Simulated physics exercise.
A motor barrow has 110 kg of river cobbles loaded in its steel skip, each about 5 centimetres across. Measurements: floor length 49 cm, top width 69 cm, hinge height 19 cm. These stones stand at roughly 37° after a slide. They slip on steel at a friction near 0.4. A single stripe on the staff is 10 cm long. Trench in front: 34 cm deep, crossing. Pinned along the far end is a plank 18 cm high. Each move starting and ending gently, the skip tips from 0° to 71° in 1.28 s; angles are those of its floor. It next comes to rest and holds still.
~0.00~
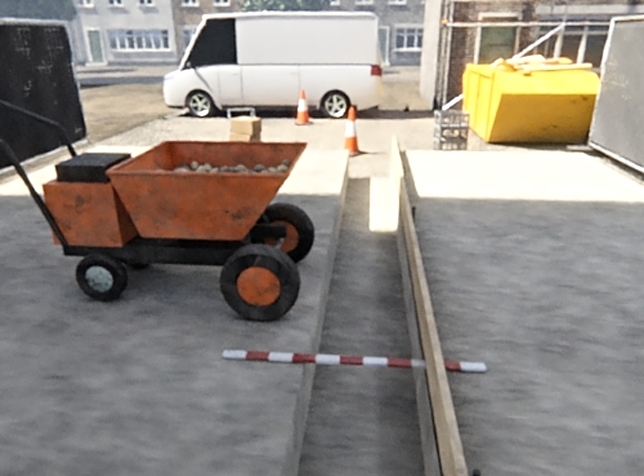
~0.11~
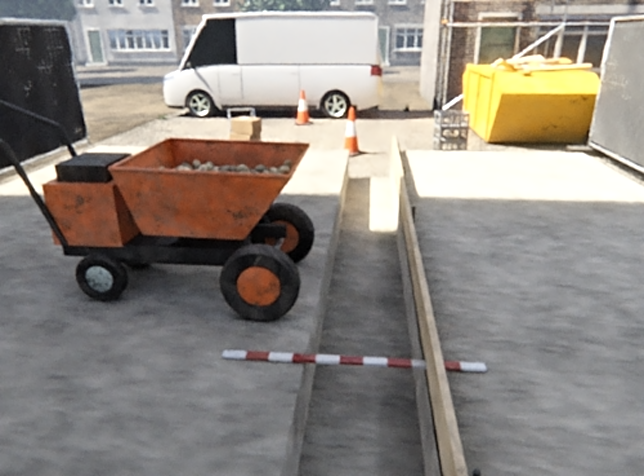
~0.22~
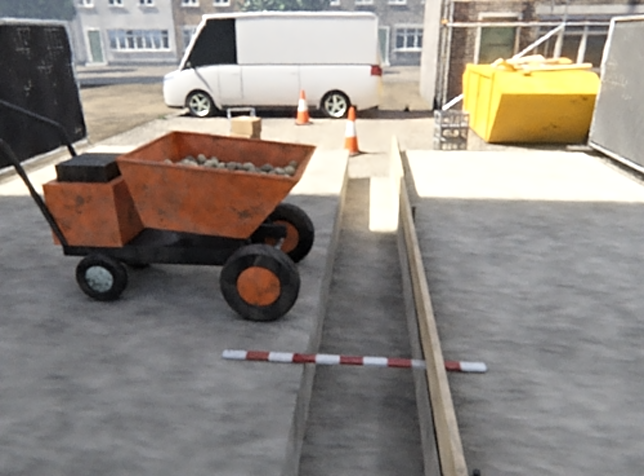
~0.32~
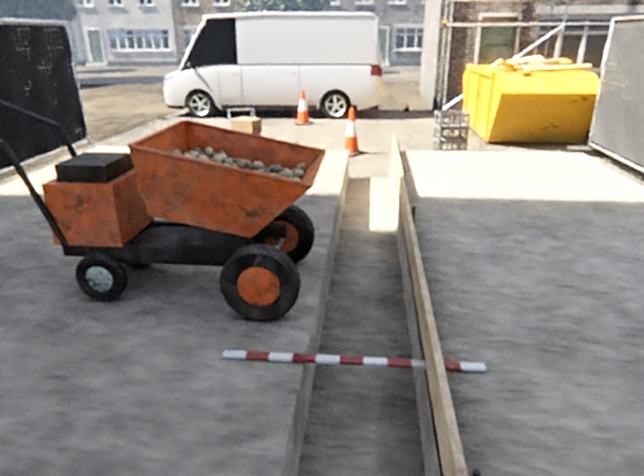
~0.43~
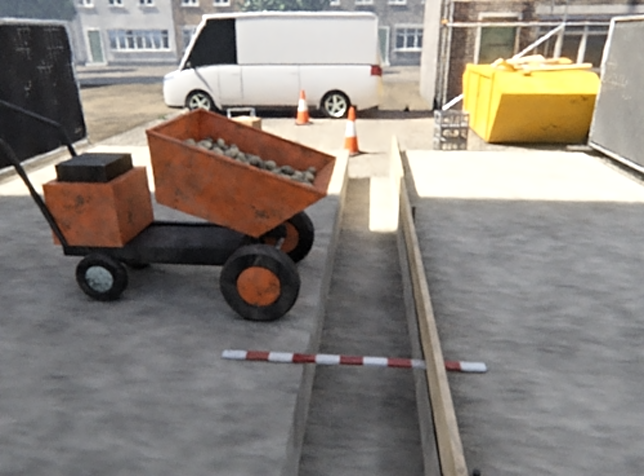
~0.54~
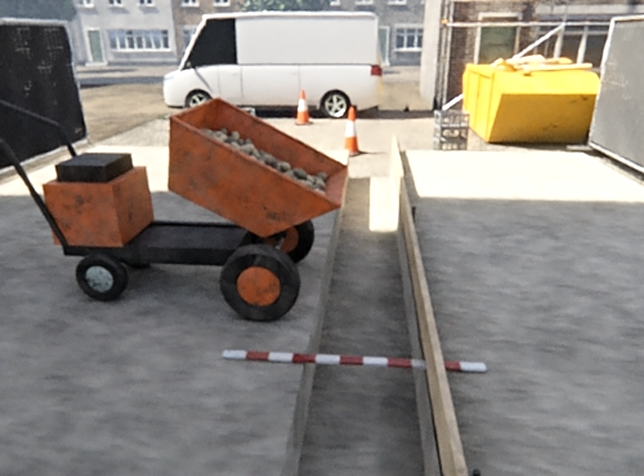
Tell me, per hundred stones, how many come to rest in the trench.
89 per hundred.
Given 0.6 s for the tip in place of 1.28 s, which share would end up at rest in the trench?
Roughly 65 per cent would.
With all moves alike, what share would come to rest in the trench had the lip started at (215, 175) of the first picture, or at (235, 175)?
I'd say some 100 per cent and some 100 per cent.
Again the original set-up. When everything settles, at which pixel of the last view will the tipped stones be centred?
At about pixel (388, 336) in the last view.
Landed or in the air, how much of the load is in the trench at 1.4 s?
Some 20 per cent.
After 1.0 s the floor is at 60°; 100 % in the skip; the foremost stones are at (361, 233).
After 1.4 s the floor is at 71°; 73 % in the skip, 22 % in the trench, 4 % past the trench; the foremost stones are at (442, 280).
After 1.7 s the floor is at 71°; 36 % in the skip, 54 % in the trench, 11 % past the trench; the foremost stones are at (508, 291).
After 3.7 s the floor is at 71°; 0 % in the skip, 89 % in the trench, 11 % past the trench; the foremost stones are at (549, 301).
